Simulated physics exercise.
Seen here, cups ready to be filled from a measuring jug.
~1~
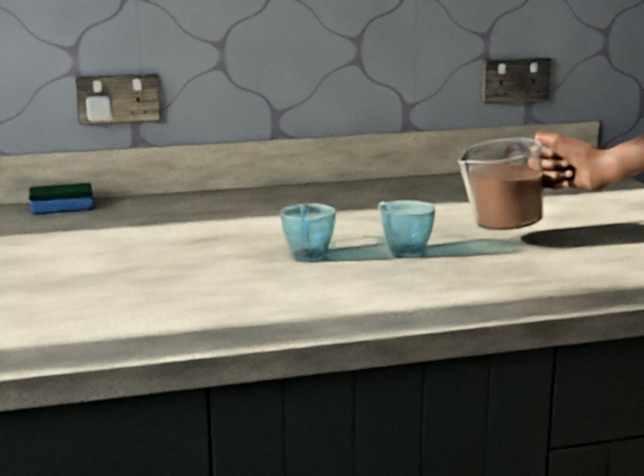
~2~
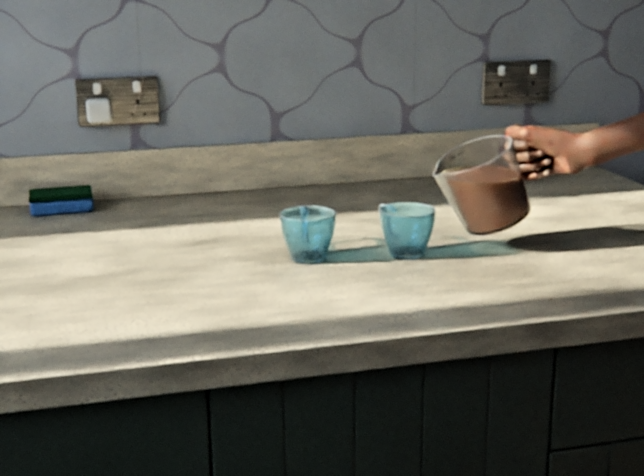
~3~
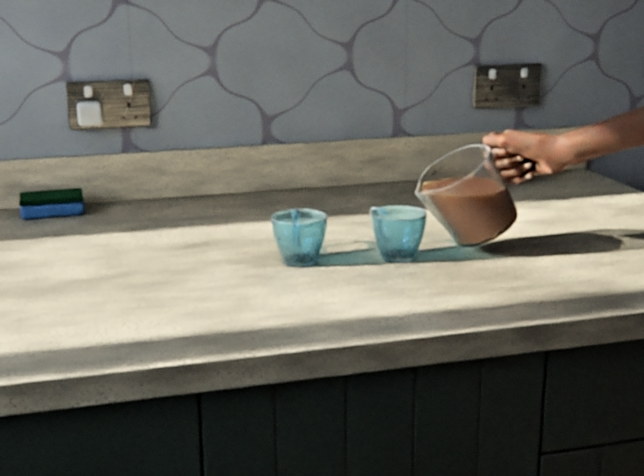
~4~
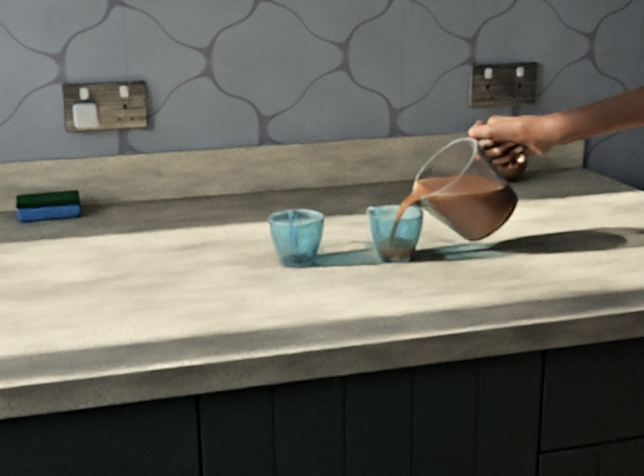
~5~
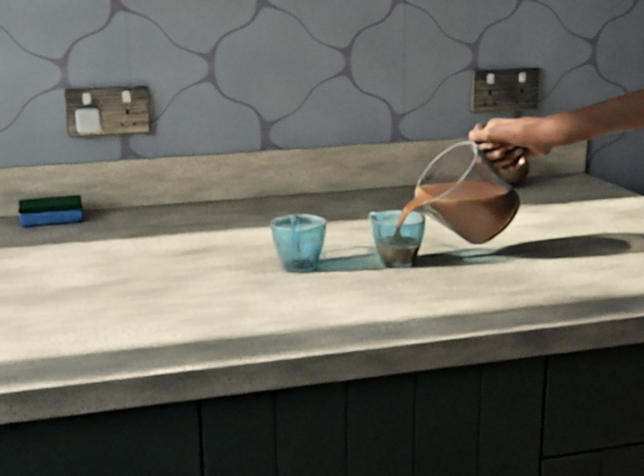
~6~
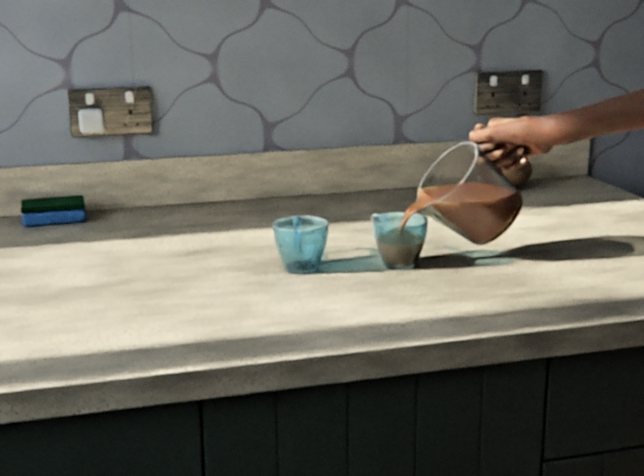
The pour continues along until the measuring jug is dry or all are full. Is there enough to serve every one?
The supply keeps up.
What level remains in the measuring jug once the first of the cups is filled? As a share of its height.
Roughly 45 %.
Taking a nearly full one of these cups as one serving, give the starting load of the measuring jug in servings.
Estimate: Close to 3.0.
A moment on, the first is about three quarters full.
Further on, the first is done and the measuring jug has about two thirds of its load.
When it is over, both are full and about a third of the cocoa is over.
